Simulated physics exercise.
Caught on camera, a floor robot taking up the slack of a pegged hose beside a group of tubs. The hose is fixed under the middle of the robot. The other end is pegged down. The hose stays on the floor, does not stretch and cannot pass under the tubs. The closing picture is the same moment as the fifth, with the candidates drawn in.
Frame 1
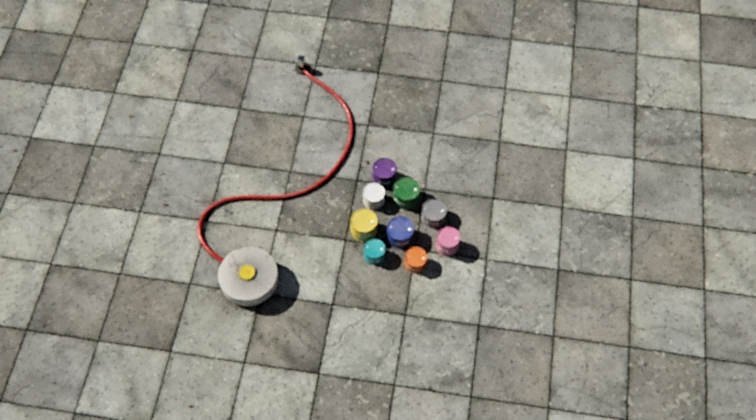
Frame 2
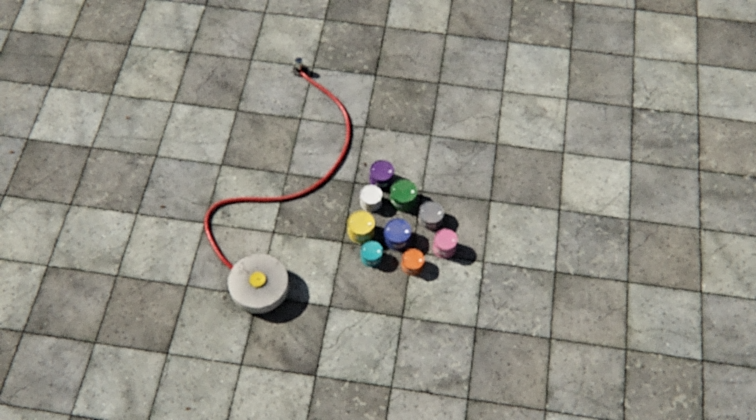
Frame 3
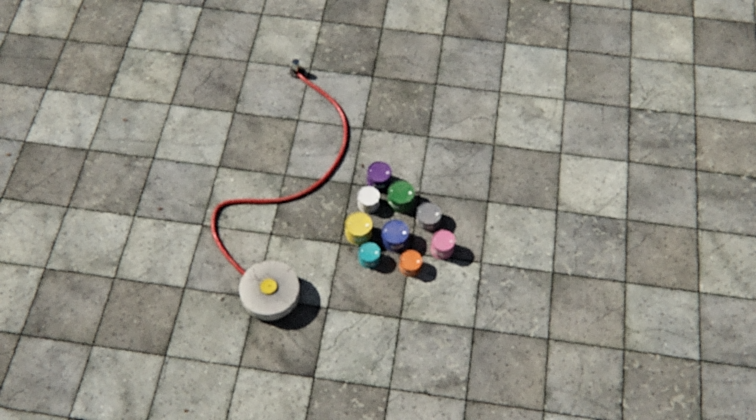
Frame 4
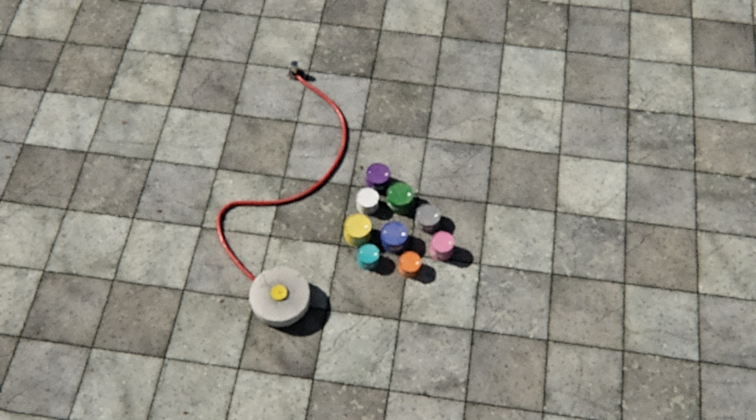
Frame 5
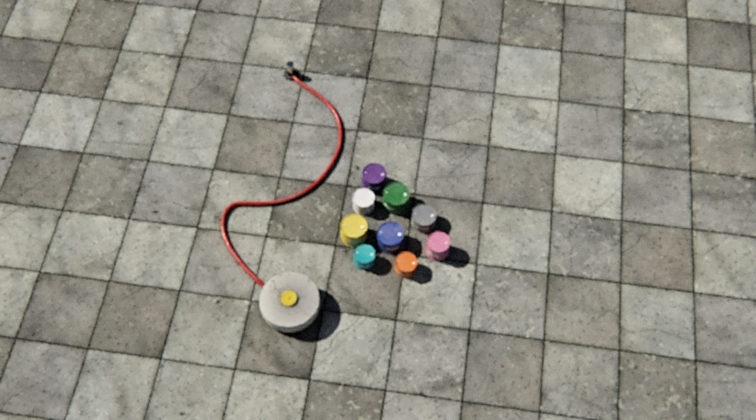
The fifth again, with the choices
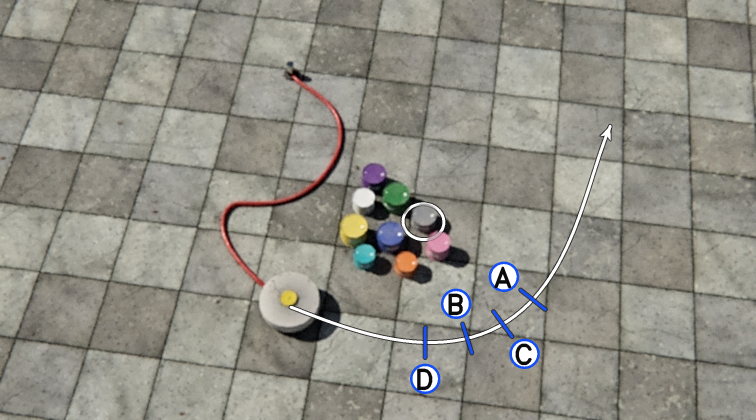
A round pale robot trailing a red hose slides slightly down and right beside colourful tubs.
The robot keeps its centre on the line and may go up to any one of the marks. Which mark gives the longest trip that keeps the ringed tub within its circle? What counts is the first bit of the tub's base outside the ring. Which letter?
It should halt at A.
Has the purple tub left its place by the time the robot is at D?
No.
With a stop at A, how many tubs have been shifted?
Four.
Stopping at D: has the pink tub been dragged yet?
No.
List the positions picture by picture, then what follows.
In the first frame, robot (249, 277); peg (302, 63); blue tub (400, 233).
In the second frame, robot (259, 284); turquoise tub (372, 254).
In the third frame, robot (270, 291); grey tub (429, 217).
In the fourth frame, robot (280, 297); orange tub (410, 265).
In the fifth frame, robot (290, 303); white tub (364, 202); purple tub (374, 179); peg (291, 69).
On the marked copy, A at (533, 300); B at (467, 338); C at (503, 324); D at (425, 343); the ring at (423, 222); the route from (291, 307) via (528, 304) to (610, 126).
Taking A. A third of the way, robot (376, 332); grey tub (424, 218).
Two thirds of the way, robot (470, 334); grey tub (424, 218).
When it is over, robot (534, 295); blue tub (402, 229); turquoise tub (384, 243); yellow tub (370, 224); grey tub (424, 218); orange tub (413, 255); the grey tub is still in its ring.
As for the rest, B is safe but short; C is safe but short; D is safe but short.
